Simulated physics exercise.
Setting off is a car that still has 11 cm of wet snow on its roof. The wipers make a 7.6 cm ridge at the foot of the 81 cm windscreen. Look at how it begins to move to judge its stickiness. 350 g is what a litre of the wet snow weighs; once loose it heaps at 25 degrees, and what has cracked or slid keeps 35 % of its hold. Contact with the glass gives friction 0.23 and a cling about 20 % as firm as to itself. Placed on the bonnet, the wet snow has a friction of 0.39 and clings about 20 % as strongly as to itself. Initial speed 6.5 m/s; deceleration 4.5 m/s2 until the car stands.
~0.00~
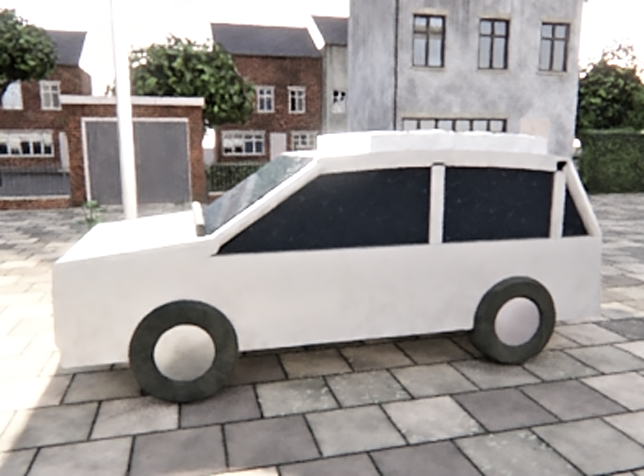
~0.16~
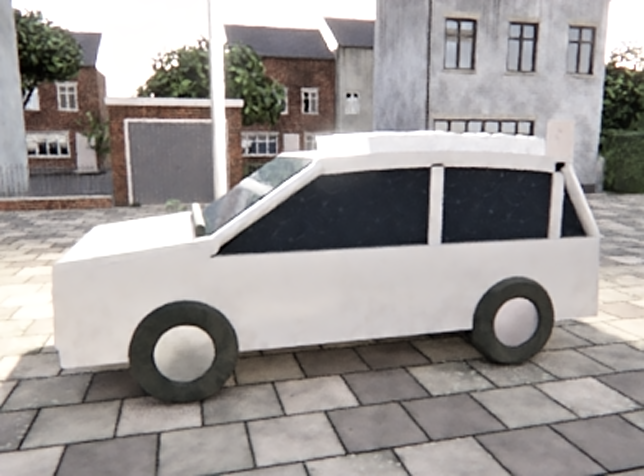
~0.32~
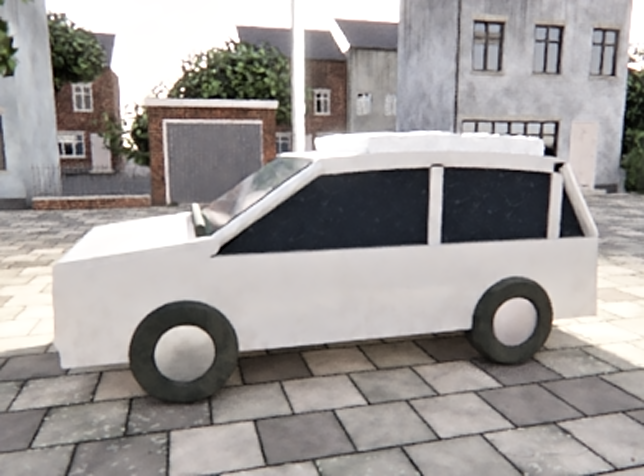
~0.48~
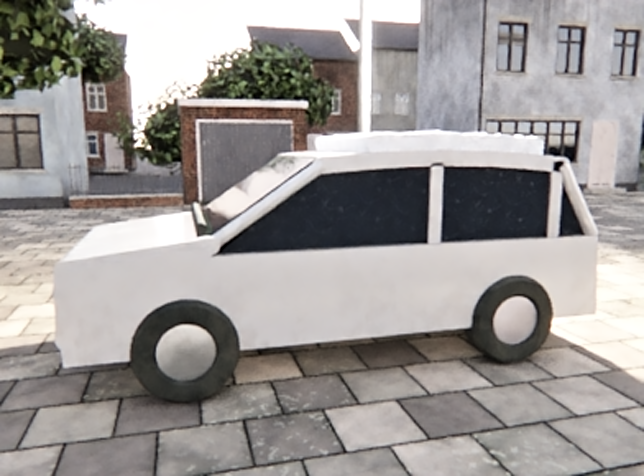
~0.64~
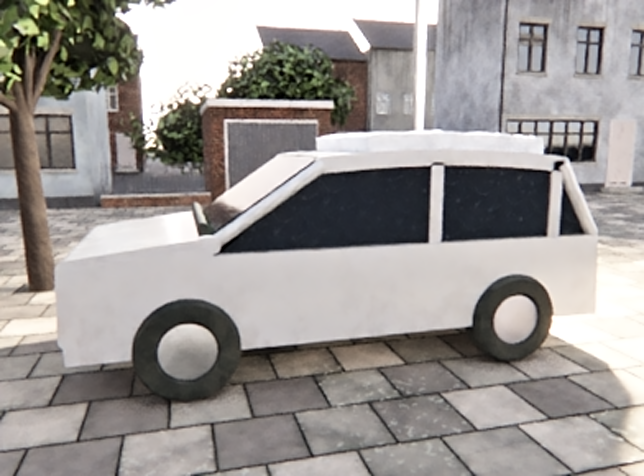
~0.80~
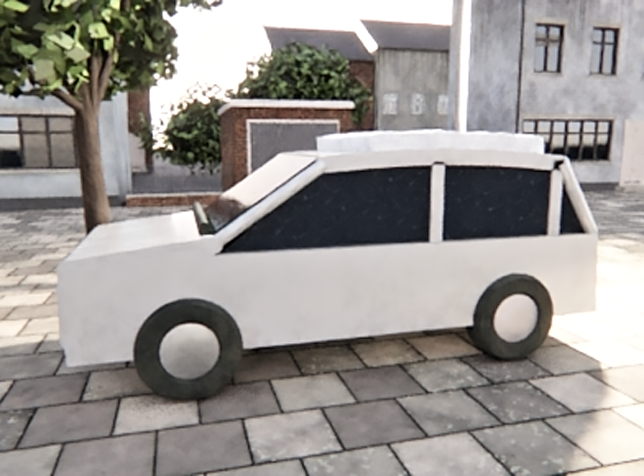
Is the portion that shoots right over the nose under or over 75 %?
It should come out under 75 %.
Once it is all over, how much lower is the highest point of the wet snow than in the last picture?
Measured change: Some 0 cm.
After 1.27 s, all of the snow is on the roof, none on the glass, none on the bonnet and none has gone off the nose.
After 1.83 s, all of the snow is on the roof, none on the glass, none on the bonnet and none has gone off the nose.
After 2.39 s, all of the snow is on the roof, none on the glass, none on the bonnet and none has gone off the nose.
After 2.94 s, all of the snow is on the roof, none on the glass, none on the bonnet and none has gone off the nose.
After 3.04 s, at the end, all of the snow is on the roof, none on the glass, none on the bonnet and none has gone off the nose.
